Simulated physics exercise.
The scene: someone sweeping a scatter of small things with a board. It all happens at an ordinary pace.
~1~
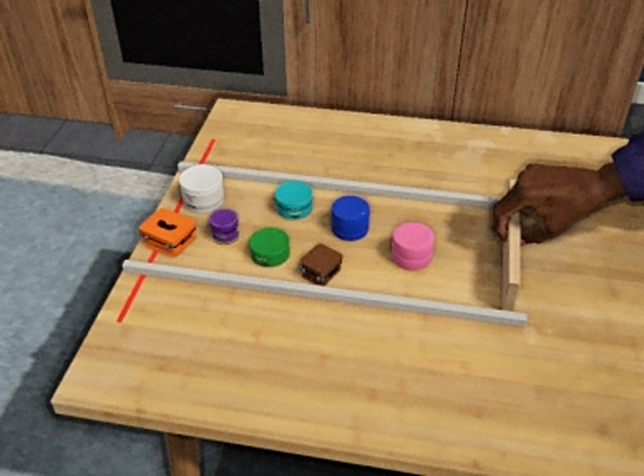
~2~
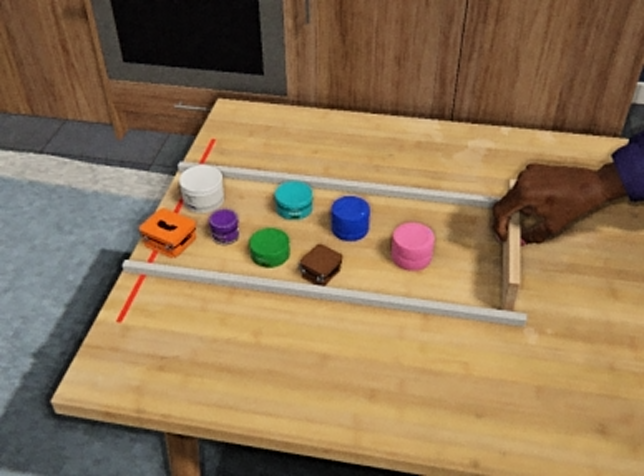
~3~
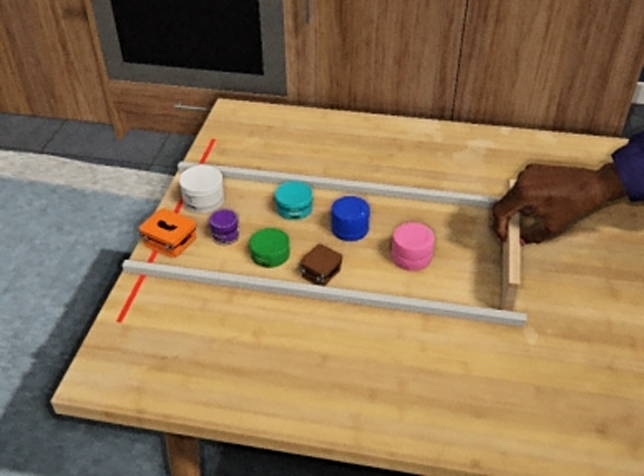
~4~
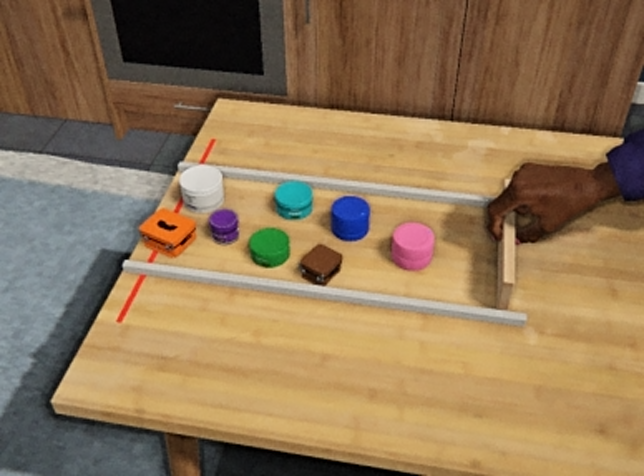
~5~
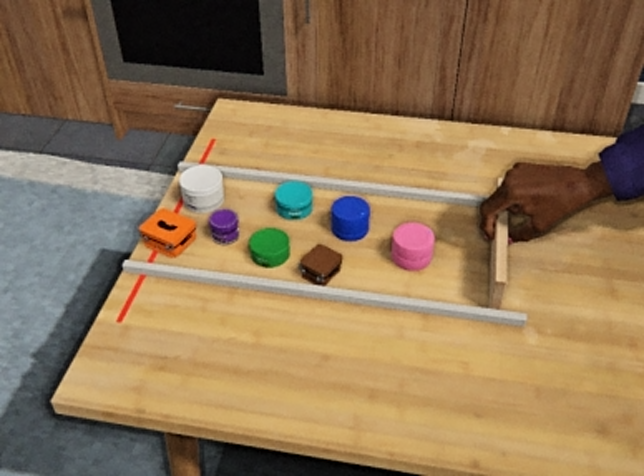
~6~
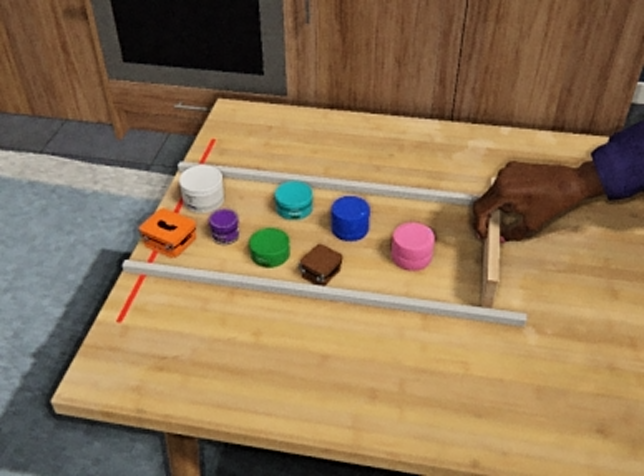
A hand sliding a wooden board slightly left between two rails, with colourful small containers sitting still on a wooden table.
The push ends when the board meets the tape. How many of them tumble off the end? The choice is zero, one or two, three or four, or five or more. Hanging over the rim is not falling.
The number that fall off is three or four.
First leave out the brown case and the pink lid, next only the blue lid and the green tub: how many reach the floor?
Fallen: 3, and 3 in the other try.
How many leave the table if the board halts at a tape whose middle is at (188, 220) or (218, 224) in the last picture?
It would be 4 and 1.
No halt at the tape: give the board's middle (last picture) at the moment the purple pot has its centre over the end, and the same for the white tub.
Its middle is around (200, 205) and around (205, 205).
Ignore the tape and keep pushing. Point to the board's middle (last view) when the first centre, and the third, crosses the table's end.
At (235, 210) for the first, at (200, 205) for the third.
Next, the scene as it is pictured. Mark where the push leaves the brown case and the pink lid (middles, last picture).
The brown case stops around (139, 247); the pink lid around (146, 219).
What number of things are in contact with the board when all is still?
4 of them.
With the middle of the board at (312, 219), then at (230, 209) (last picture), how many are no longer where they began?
By then 5, and 8.
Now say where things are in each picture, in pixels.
Orange case (169, 234); white tub (202, 189); purple pot (224, 227); board (511, 243); tape (173, 218), in the first picture.
White tub (202, 189); turquoise tub (294, 201), in the second picture.
Purple pot (225, 227); blue lid (350, 219), in the third picture.
Orange case (169, 234); board (506, 243), in the fourth picture.
White tub (202, 189); brown case (321, 267), in the fifth picture.
Orange case (169, 234); white tub (202, 189); purple pot (225, 227); board (491, 241); tape (173, 218), in the sixth picture.
Soon after, none off yet; orange case at rest near (169, 234); white tub at rest near (202, 189); purple pot at rest near (225, 227).
In the end, the number that fall off is three or four; gone, green tub, purple pot, white tub and orange case.
